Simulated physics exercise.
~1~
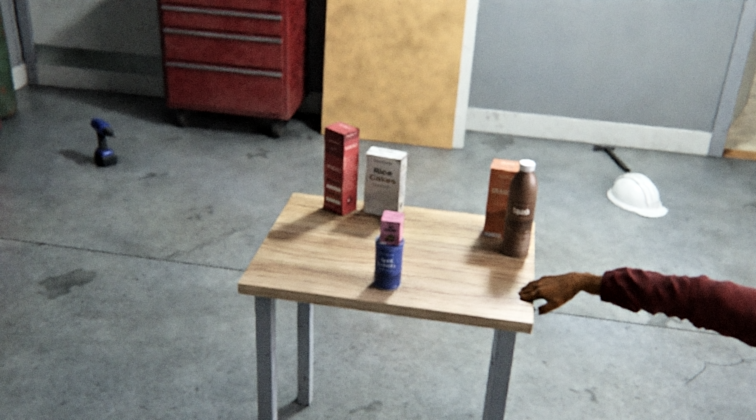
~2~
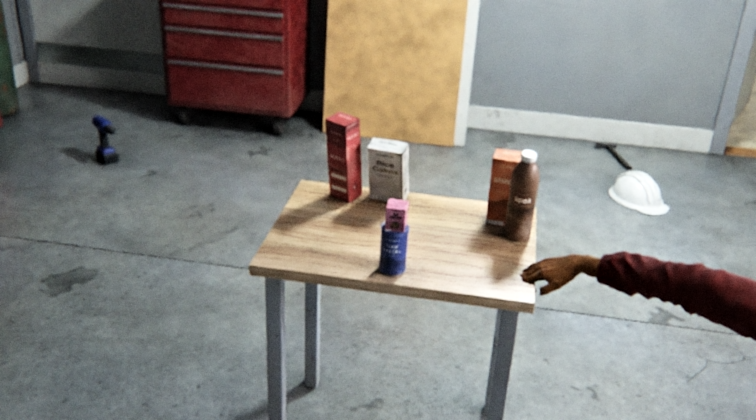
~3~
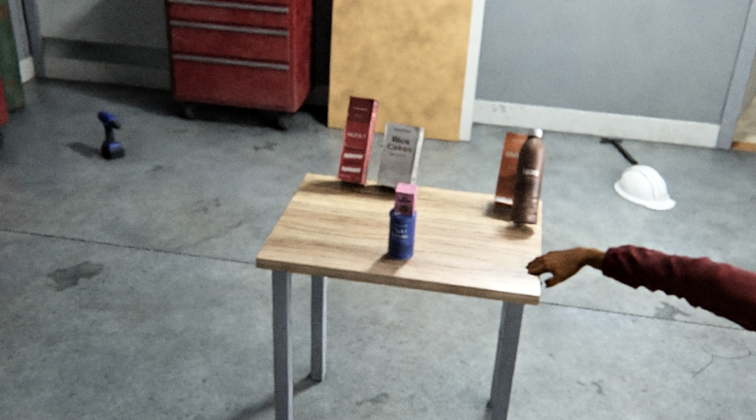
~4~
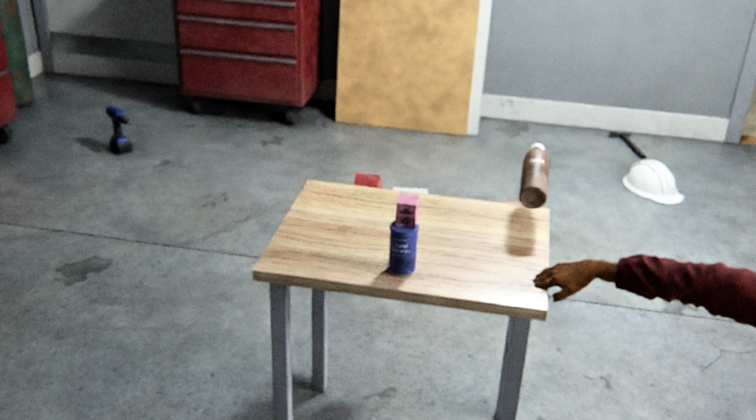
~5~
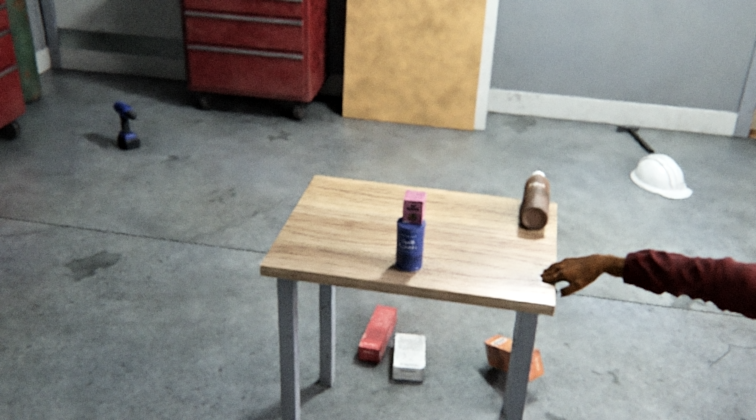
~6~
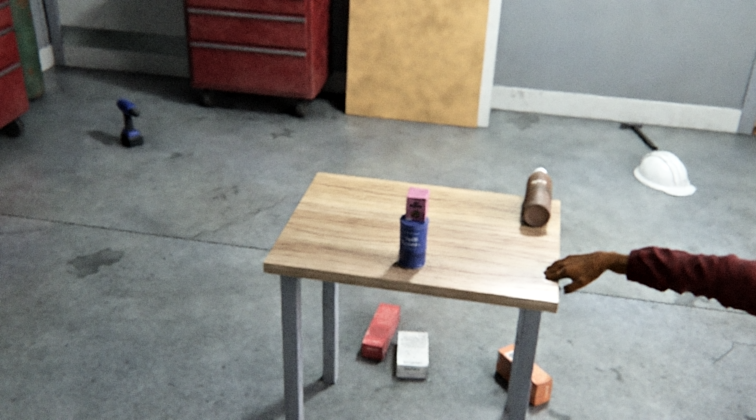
In a garage, a table jolts beside an outstretched arm, three boxes toppling to the floor and a brown bottle tipping over.
